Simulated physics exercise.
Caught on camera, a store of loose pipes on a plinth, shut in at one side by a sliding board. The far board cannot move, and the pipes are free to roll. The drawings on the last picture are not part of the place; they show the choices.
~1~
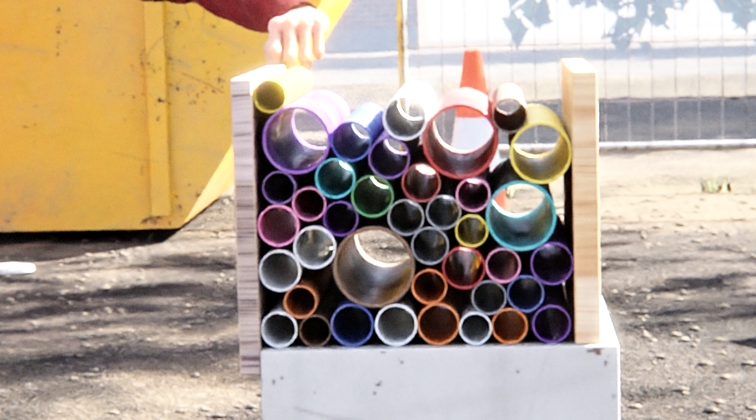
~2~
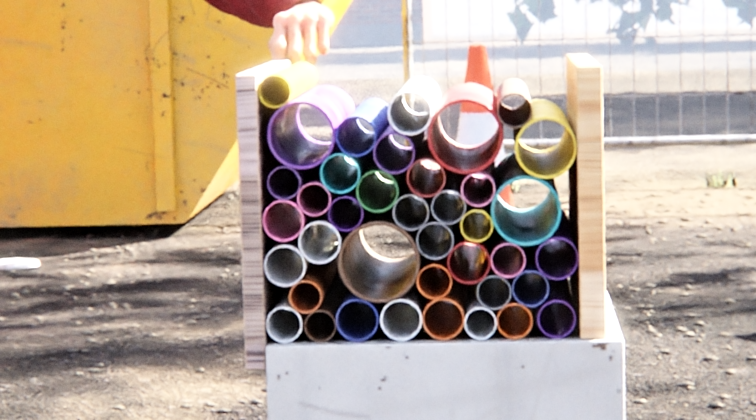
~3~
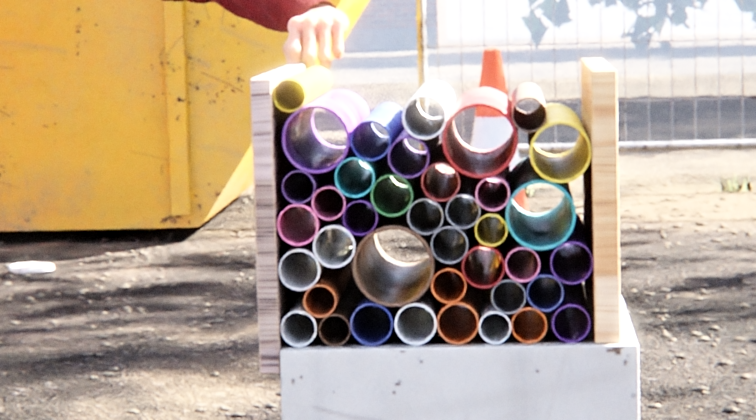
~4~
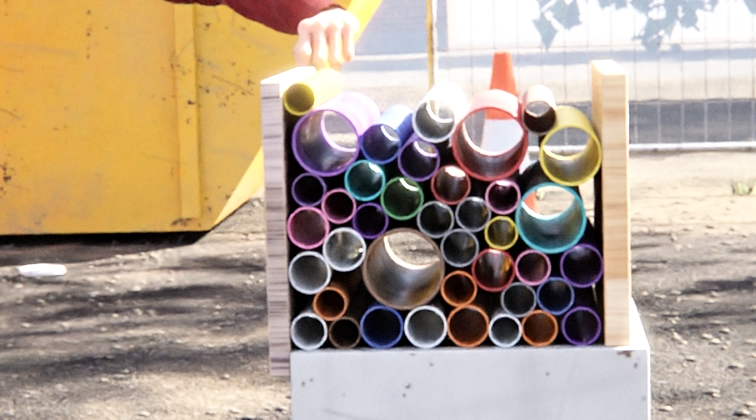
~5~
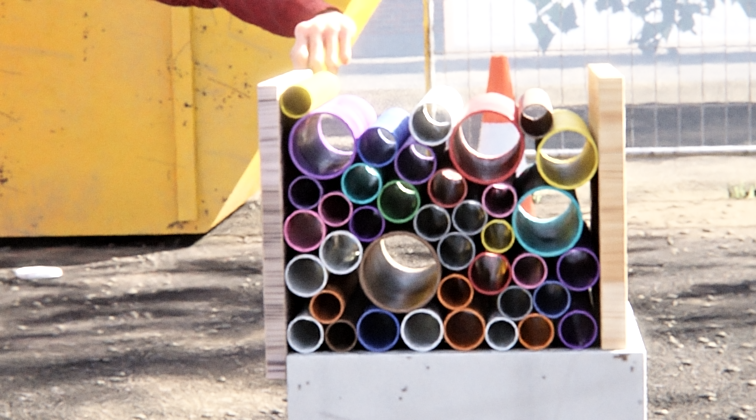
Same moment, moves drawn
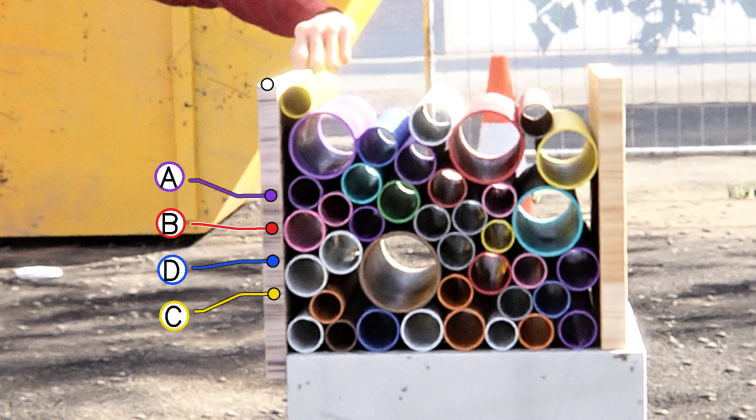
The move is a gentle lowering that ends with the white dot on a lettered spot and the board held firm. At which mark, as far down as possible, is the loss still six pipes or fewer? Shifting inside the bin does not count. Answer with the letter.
The lowest mark that will do is D.
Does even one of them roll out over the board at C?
Yes.
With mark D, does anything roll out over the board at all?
At D: Yes.
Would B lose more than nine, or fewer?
At B, fewer than nine.
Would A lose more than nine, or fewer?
Fewer than nine.
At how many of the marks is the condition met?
Three of them.
On the marked copy, A at (270, 195); B at (271, 228); C at (274, 294); D at (273, 261); the white dot at (267, 85).
Taking D. A third of the way, top of the board (282, 170).
Two thirds of the way, top of the board (284, 260).
When it is over, top of the board (284, 260), three out over the board.
As for the rest, A one out over the board; B one out over the board; C more than six out over the board.
